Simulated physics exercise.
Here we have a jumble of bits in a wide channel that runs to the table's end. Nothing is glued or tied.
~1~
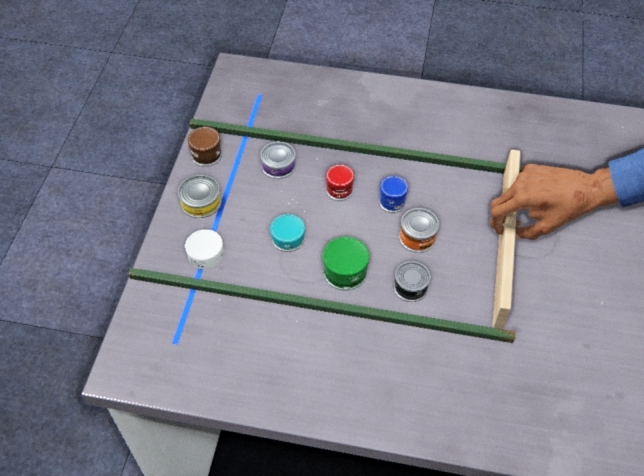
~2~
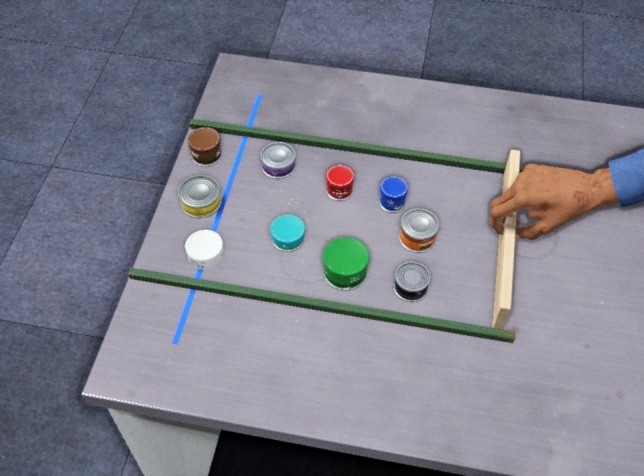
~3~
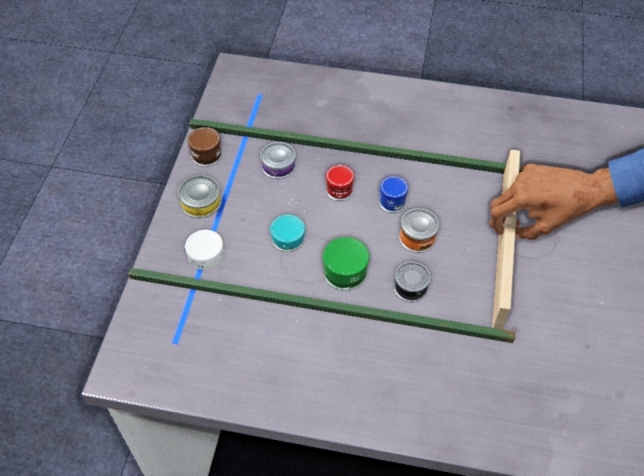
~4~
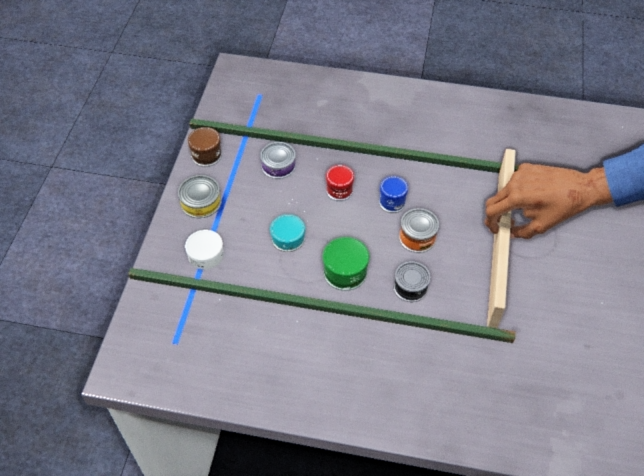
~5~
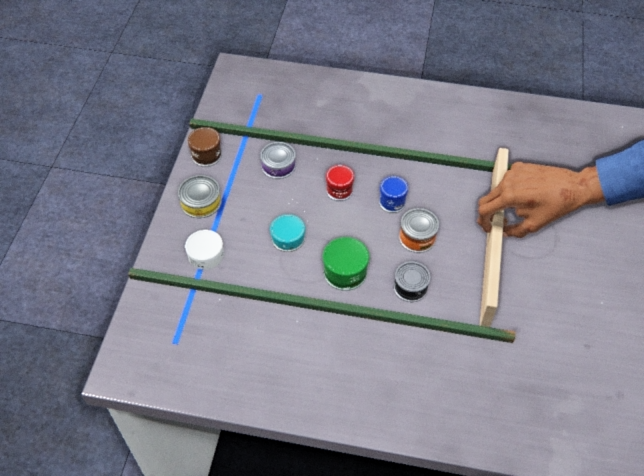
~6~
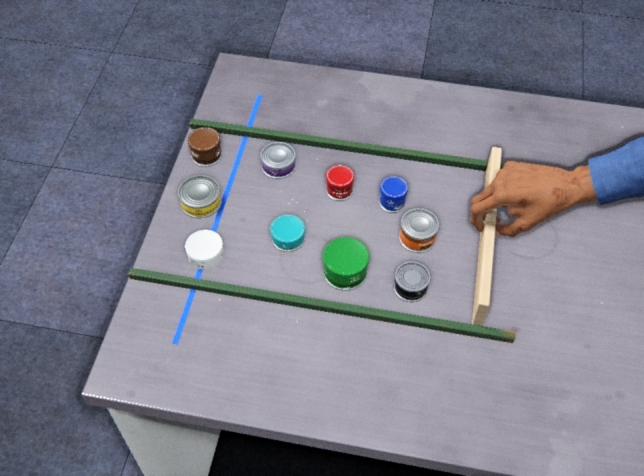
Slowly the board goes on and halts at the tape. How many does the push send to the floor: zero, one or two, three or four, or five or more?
The number that fall off is one or two.
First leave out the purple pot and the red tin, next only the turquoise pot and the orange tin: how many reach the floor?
It would be 1 and 0.
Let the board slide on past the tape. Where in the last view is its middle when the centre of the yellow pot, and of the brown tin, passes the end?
For the yellow pot at (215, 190), for the brown tin at (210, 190).
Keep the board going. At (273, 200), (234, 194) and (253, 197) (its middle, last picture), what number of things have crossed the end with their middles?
It would be 0, 1 and 0.
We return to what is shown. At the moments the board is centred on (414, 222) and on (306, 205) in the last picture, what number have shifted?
By then 2, and 8.
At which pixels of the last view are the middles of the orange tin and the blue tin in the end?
About (204, 196), and the other about (217, 172).
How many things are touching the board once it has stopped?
That makes 5.
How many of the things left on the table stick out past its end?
3 of them.
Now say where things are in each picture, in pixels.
The first picture shows brown tin (205, 147); yellow pot (200, 197); white tub (205, 250); board (507, 236); tape (222, 205).
The second picture shows yellow pot (200, 197); blue tin (393, 195).
The third picture shows white tub (205, 250); purple pot (278, 161).
The fourth picture shows brown tin (205, 147); black pot (412, 282).
The fifth picture shows yellow pot (200, 197); turquoise pot (288, 233).
The sixth picture shows brown tin (205, 147); yellow pot (200, 197); white tub (205, 250); board (487, 233); tape (222, 205).
Soon after, none off yet; brown tin at rest near (205, 147); yellow pot at rest near (200, 197); white tub at rest near (205, 250).
At rest, the number that fall off is one or two; fallen, white tub.
